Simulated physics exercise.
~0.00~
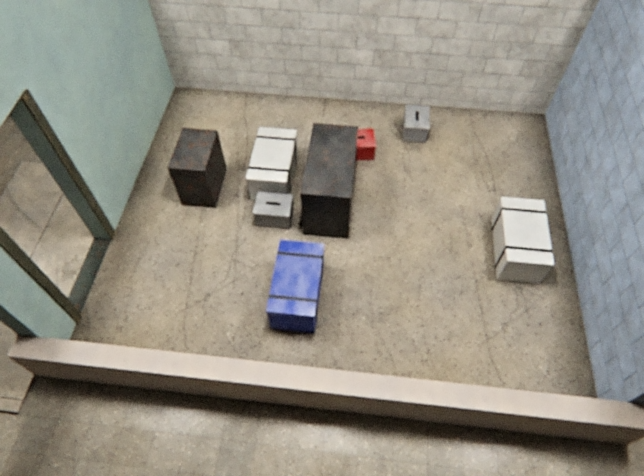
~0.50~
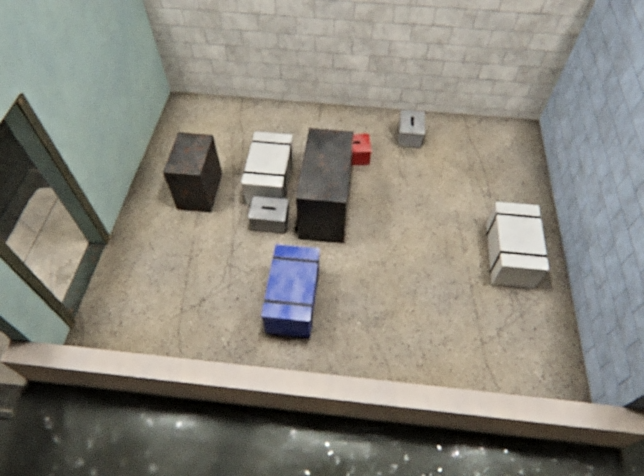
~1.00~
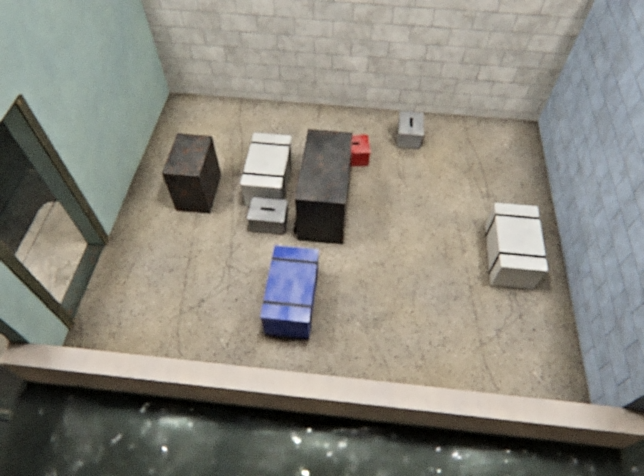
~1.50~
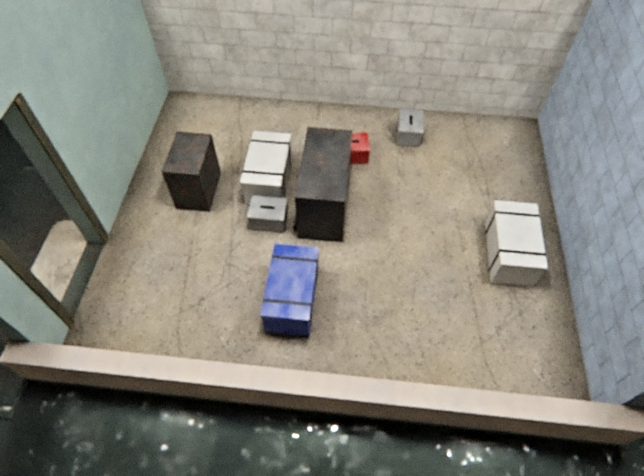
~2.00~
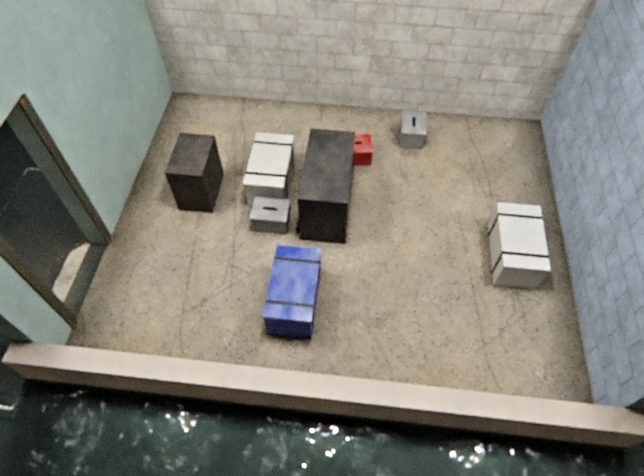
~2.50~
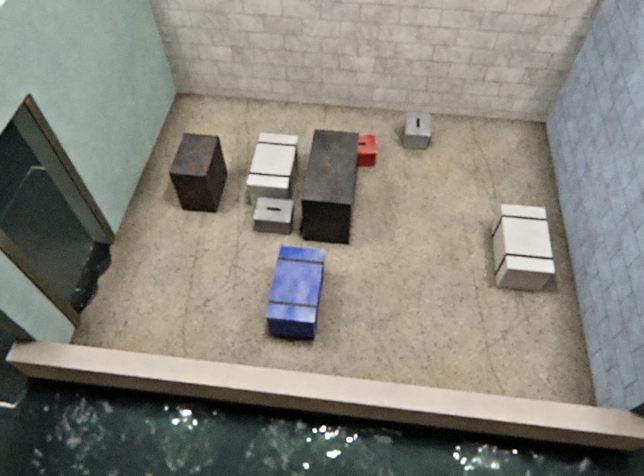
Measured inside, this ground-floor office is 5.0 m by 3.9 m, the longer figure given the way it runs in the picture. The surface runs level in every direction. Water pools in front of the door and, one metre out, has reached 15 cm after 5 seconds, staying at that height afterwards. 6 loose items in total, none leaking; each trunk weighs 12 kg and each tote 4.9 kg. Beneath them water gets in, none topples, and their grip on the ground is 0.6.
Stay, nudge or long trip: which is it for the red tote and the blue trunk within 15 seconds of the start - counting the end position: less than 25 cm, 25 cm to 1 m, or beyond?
Red tote: No real move; blue trunk: A long trip.
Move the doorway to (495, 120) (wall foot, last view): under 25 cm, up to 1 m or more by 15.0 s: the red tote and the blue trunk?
With that change, the red tote would stay roughly in place while the blue trunk would go a long distance.
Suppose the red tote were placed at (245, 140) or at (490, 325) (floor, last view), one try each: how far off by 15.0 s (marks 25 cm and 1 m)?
Results in order: It remains near its start; it ends up well away.
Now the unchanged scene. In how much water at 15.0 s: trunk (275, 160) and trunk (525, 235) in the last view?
Depths: Near 3 cm, then near 8 cm.
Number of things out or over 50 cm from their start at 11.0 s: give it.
The number comes to 1.
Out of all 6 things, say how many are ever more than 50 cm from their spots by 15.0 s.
That adds up to 2.
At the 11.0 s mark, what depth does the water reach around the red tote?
I'd say around 0 cm.
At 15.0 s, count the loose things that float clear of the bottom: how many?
Then: 3.
After 3.5 s the red tote is near (359, 144), 0.0 m from its start, aground; the blue trunk is near (296, 282), 0.0 m from its start, aground; 0 afloat.
After 6.8 s the red tote is near (359, 144), 0.0 m from its start, aground; the blue trunk is near (313, 283), 0.2 m from its start, aground; 0 afloat.
After 11.0 s the red tote is near (359, 144), 0.0 m from its start, aground; the blue trunk is near (549, 292), 2.4 m from its start, afloat; 2 afloat.
After 15.0 s the red tote is near (357, 146), 0.0 m from its start, aground; the blue trunk is near (504, 150), 2.9 m from its start, afloat; 3 afloat.
